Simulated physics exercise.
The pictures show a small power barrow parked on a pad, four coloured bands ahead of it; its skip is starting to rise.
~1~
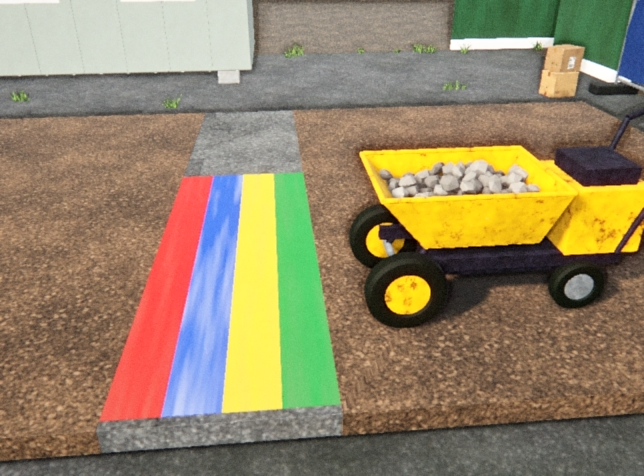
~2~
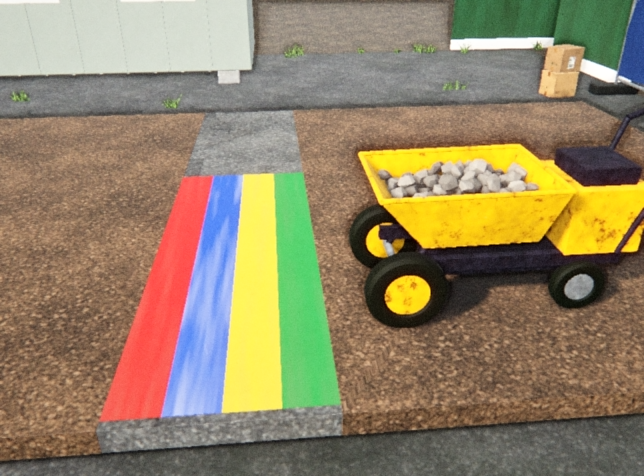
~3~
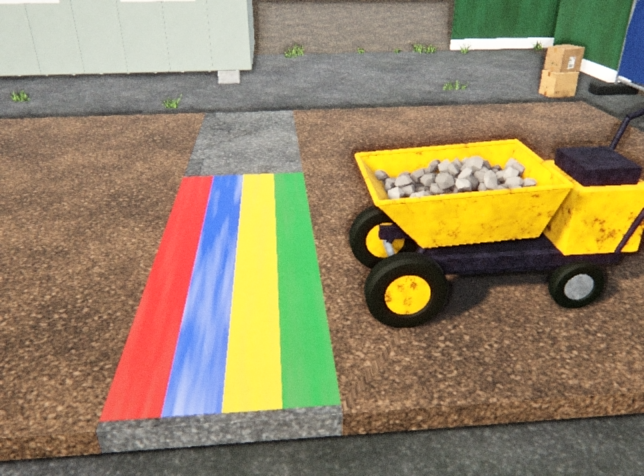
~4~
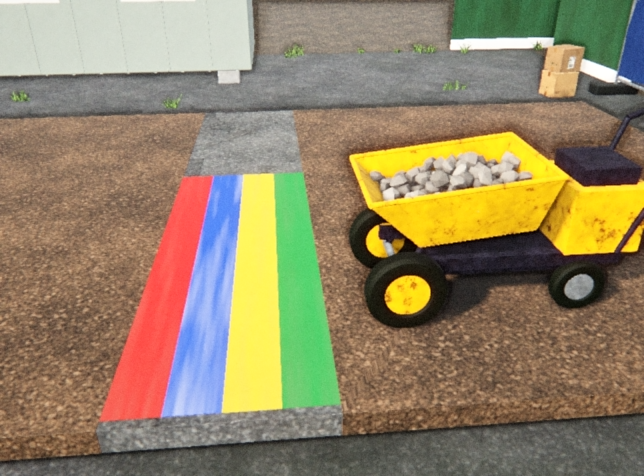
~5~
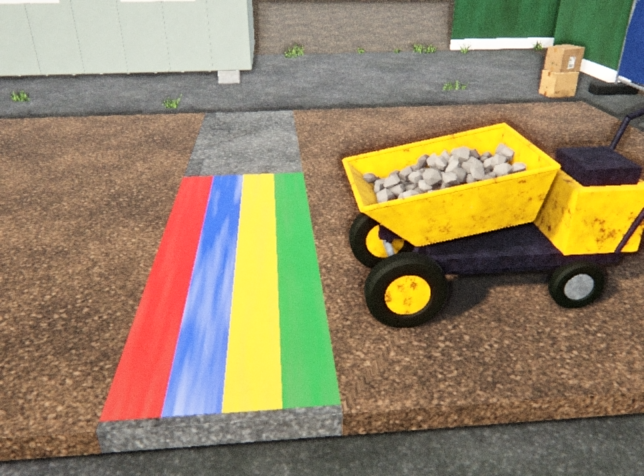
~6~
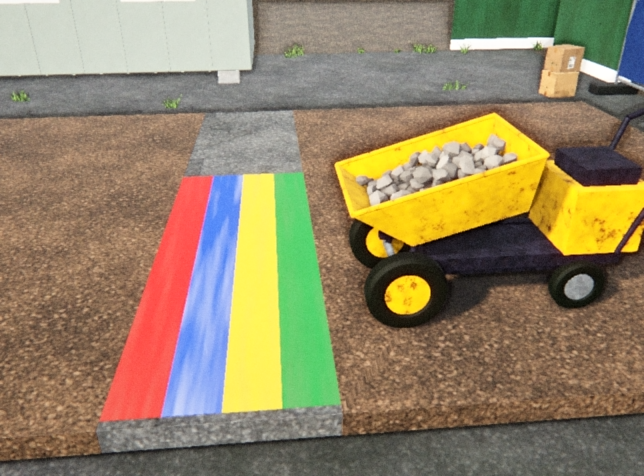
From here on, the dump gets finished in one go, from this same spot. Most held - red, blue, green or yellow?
Yellow holds the most.
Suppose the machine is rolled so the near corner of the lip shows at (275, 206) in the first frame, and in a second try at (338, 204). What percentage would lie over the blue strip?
You'd get 30 in a hundred the first time and 40 in a hundred the second.
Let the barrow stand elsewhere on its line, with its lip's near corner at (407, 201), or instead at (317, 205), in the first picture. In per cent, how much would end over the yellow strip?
40 per cent, then 20 per cent.
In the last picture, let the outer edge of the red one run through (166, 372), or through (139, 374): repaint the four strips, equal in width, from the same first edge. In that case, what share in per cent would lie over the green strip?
10 and 20 percent, roughly.
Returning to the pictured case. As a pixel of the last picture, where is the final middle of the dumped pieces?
Roughly pixel (247, 297).
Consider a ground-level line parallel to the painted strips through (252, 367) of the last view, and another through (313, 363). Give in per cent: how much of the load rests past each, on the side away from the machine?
Respectively 50 and 90 percent.
Shortly afterwards, skip tipped steeply; the whole lot in the skip.
Next, skip tipped steeply; the bulk in the skip; a little over the green strip; a little over the yellow strip; only a few over the blue strip; only a few falling.
Some moments later, skip tipped right over; a little in the skip; near a quarter over the green strip; near half over the yellow strip; near a quarter over the blue strip; a little over the red strip; only a few off the paint.
In the end, skip tipped right over; only a few in the skip; near a quarter over the green strip; near a third over the yellow strip; near a quarter over the blue strip; a little over the red strip; a little off the paint.
